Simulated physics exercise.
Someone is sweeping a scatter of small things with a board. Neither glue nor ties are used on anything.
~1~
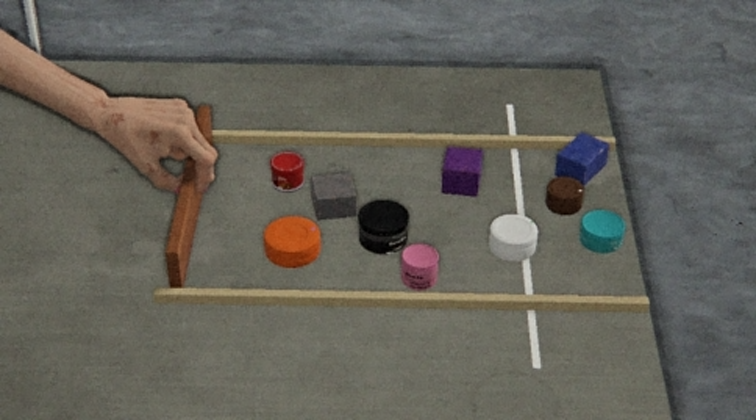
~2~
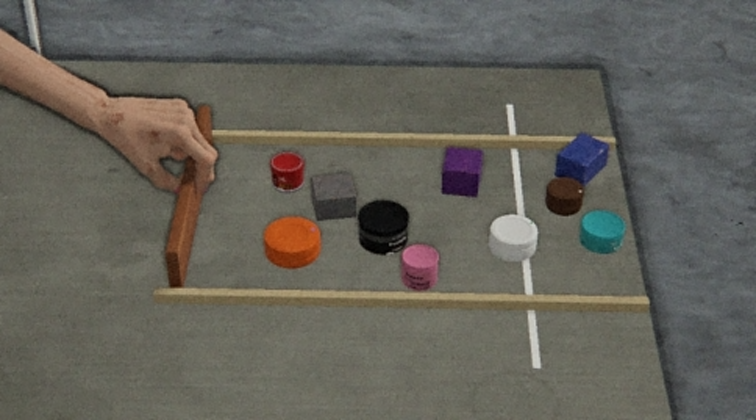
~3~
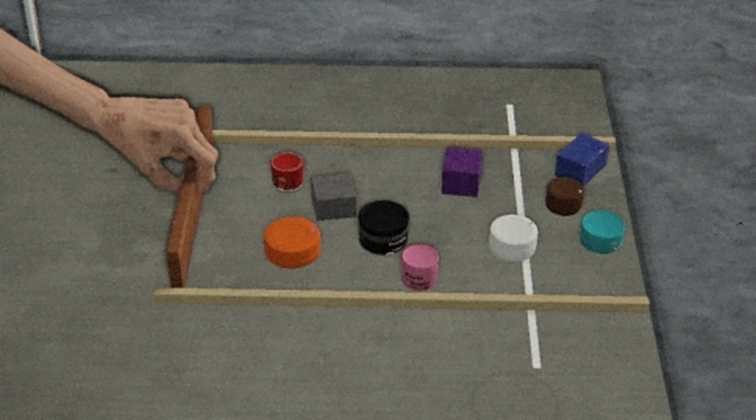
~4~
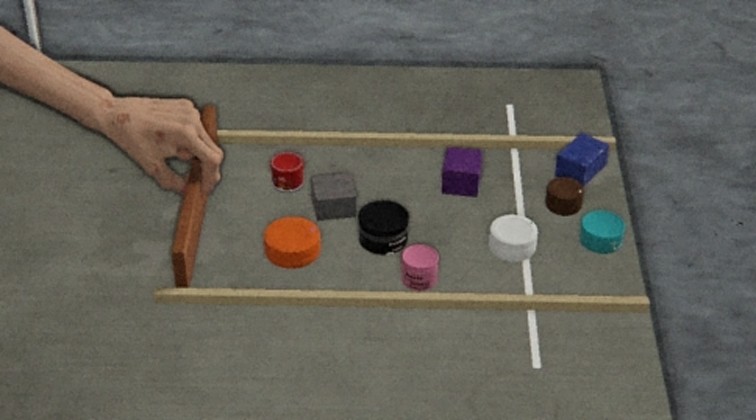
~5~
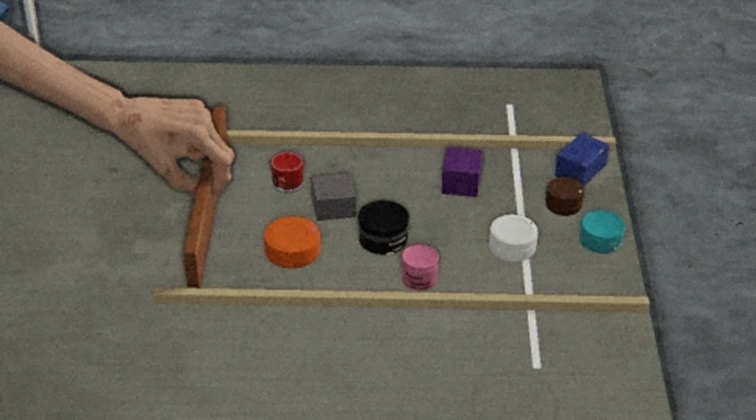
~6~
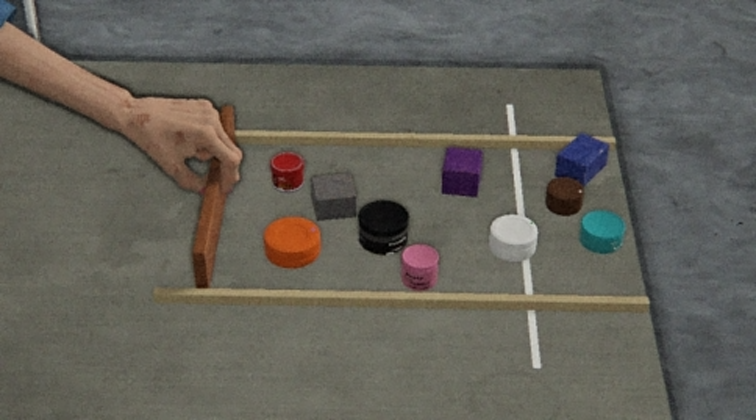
A hand holding a wooden board upright stays still at first at the left end of two pale strips, then slides it slightly to the right. The board draws nearer the red pot and orange lid without touching them, while all the scattered tubs, lids and blocks stay where they are.
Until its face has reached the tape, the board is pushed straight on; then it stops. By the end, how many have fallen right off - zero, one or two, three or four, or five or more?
The table is going to keep every piece.
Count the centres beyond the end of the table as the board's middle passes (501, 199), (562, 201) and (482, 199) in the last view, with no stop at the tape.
0, 3 and 0.
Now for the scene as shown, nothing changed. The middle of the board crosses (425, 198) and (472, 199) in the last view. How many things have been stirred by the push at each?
By then 7, and 7.
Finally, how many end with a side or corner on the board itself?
Result: 4 in all.
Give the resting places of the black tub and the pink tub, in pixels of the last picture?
The black tub at (587, 220), the pink tub at (547, 273).
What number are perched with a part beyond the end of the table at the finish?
It comes to 2.
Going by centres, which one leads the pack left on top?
Answer: The turquoise tub.
Soon after, none off yet; turquoise tub at rest near (602, 232); blue block at rest near (582, 160); brown lid at rest near (564, 197).
At rest, the number that fall off is zero.
